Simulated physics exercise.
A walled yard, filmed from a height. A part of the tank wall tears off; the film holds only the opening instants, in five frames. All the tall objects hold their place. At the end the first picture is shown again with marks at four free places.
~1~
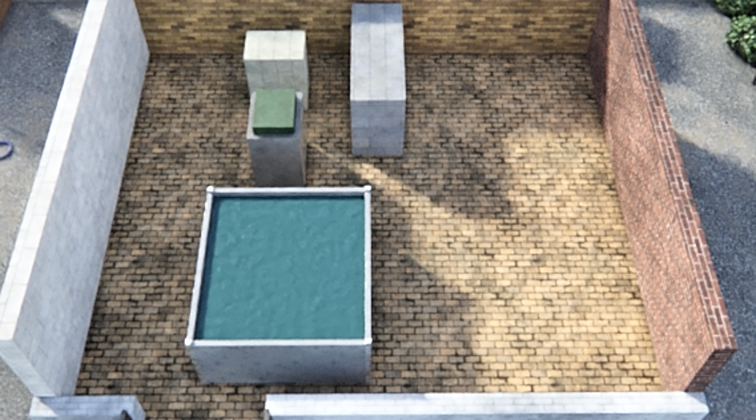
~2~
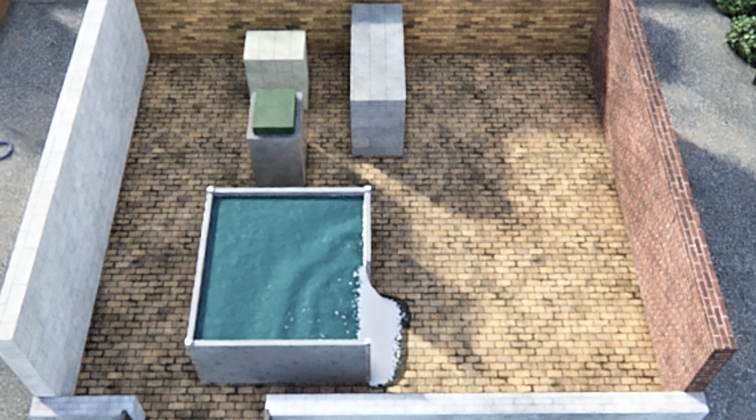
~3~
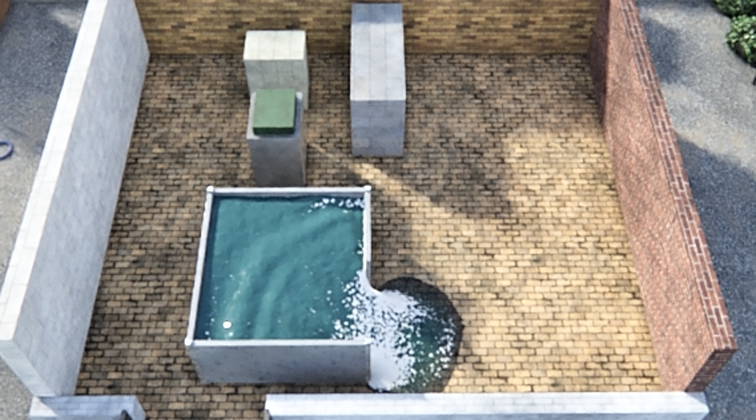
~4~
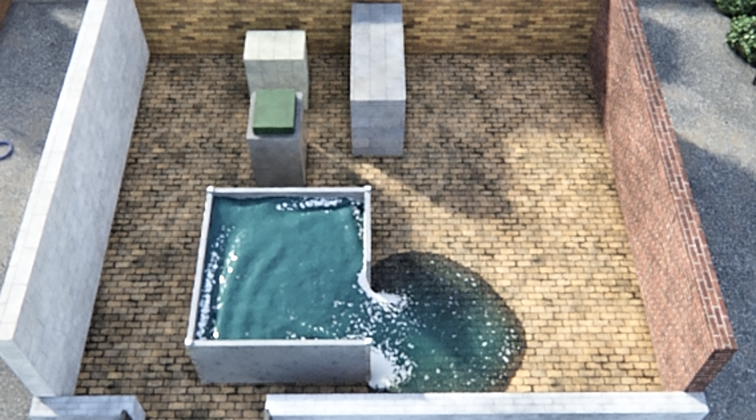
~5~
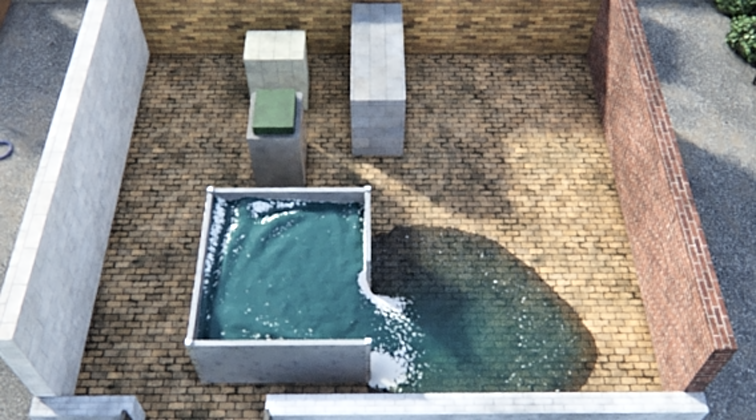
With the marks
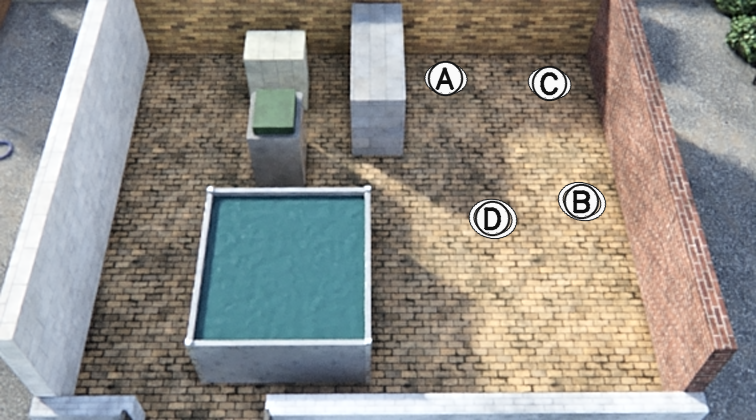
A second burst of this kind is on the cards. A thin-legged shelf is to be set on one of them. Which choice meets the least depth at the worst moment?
The best spot is D.
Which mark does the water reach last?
Here it is spot A.
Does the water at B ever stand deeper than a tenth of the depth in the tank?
Yes, it does.
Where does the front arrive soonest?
That would be D.
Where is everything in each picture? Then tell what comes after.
The first picture shows tank full, its middle at (285, 265); open gate at (203, 400).
The second picture shows front seen at (401, 305), 1 % of the ground wet.
The third picture shows front seen at (452, 313), 4 % of the ground wet.
The fourth picture shows front seen at (521, 342), 10 % of the ground wet.
The fifth picture shows front seen at (590, 359), 16 % of the ground wet.
On the marked copy, A at (445, 78); B at (581, 201); C at (549, 83); D at (492, 218).
If A is chosen, the water peaks at about 30 % of the depth that stood in the tank.
If B is chosen, the water peaks at about 33 % of the depth that stood in the tank.
If C is chosen, the water peaks at about 33 % of the depth that stood in the tank.
If D is chosen, the water peaks at about 15 % of the depth that stood in the tank.
